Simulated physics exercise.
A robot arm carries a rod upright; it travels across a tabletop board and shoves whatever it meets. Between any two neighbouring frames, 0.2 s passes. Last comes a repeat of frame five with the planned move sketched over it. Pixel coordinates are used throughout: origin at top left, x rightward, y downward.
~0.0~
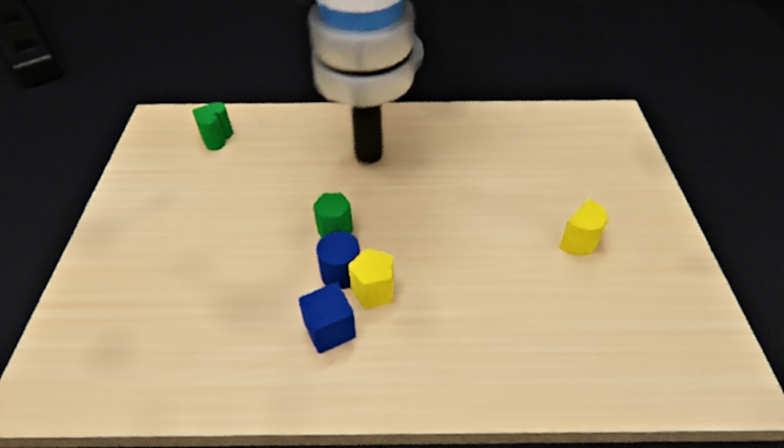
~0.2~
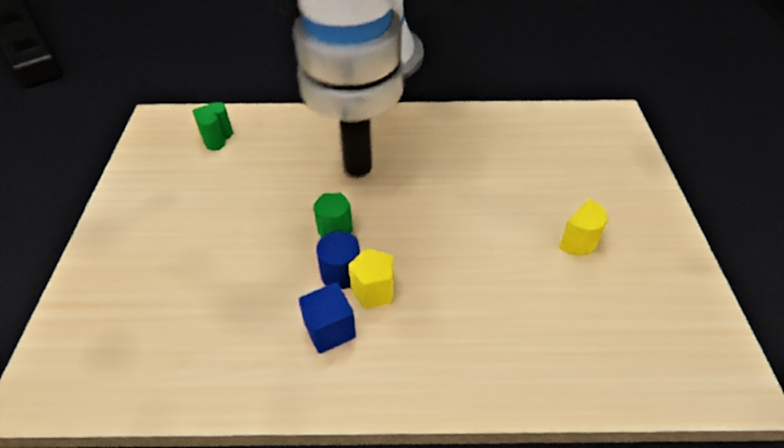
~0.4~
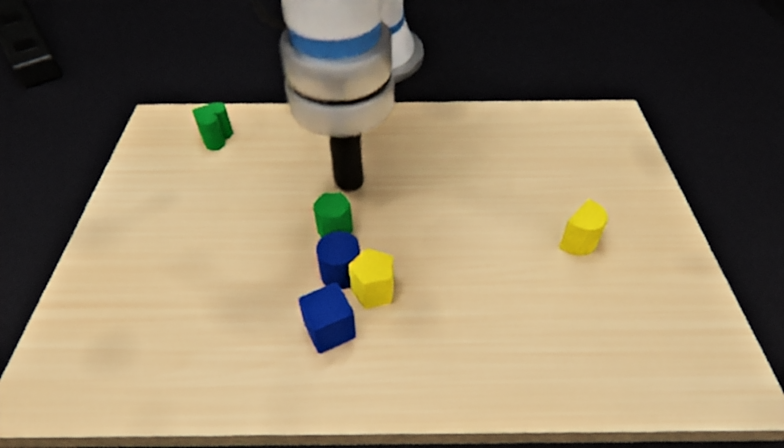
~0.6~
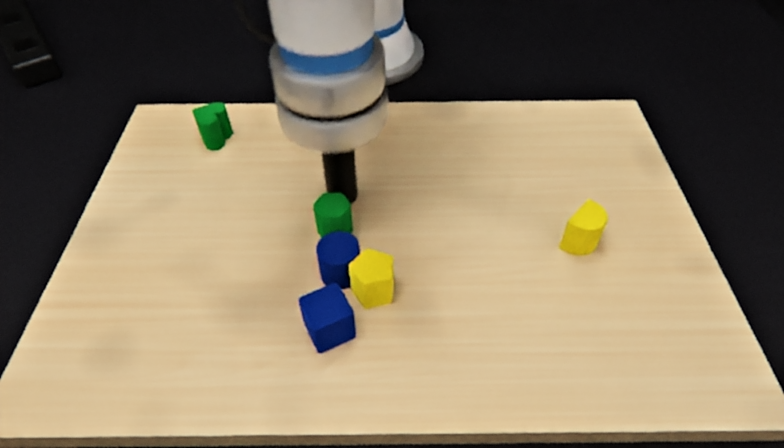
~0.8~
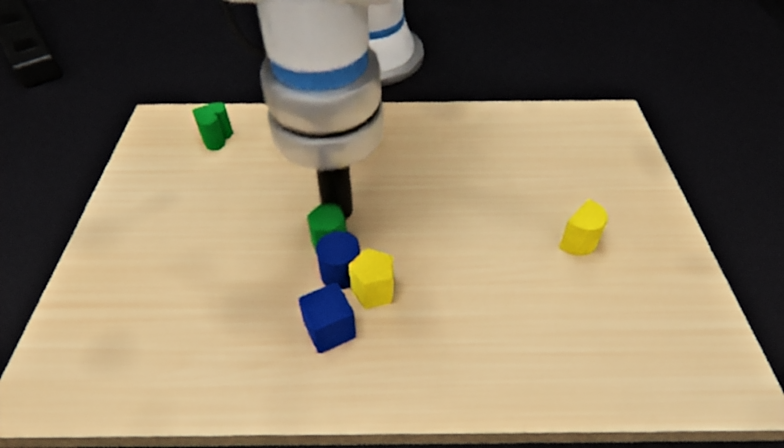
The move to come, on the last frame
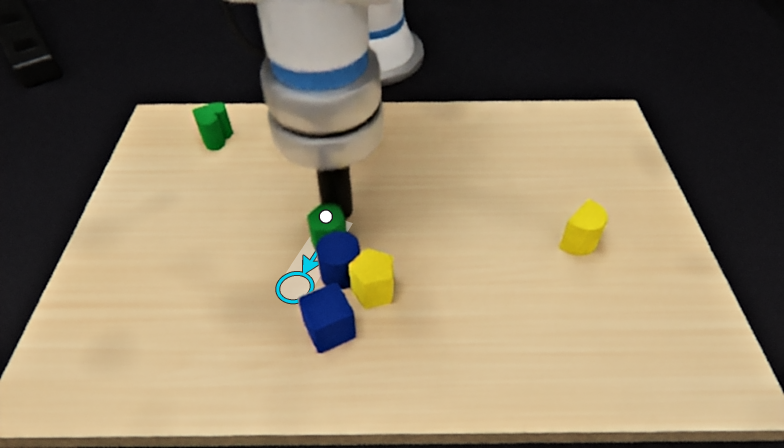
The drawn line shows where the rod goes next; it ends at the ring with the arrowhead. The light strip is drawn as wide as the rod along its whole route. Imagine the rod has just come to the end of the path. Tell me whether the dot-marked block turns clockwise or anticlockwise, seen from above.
From overhead, clockwise.
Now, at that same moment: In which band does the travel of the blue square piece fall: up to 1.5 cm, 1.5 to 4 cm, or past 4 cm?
It slides not even 1.5 cm.
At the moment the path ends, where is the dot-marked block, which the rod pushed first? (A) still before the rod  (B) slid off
My pick is A.
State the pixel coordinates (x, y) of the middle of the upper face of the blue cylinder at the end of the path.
Pixel (328, 270).
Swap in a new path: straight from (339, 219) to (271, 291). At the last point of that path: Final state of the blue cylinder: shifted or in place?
It is moved from its place.
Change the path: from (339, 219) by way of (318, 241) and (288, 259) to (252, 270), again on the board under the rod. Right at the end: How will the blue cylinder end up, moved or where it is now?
That one moves away.
The line goes in a line from (339, 219) to (295, 287); the dot is on the green hexagonal block.
What follows on the original path. Halfway along, rod at (317, 244); green hexagonal block at (292, 249), turned 20° clockwise; blue cylinder at (328, 265).
At the end, rod at (293, 281); blue square piece at (328, 308); green hexagonal block at (261, 286), turned 40° clockwise; blue cylinder at (328, 270); yellow pentagon unmoved.
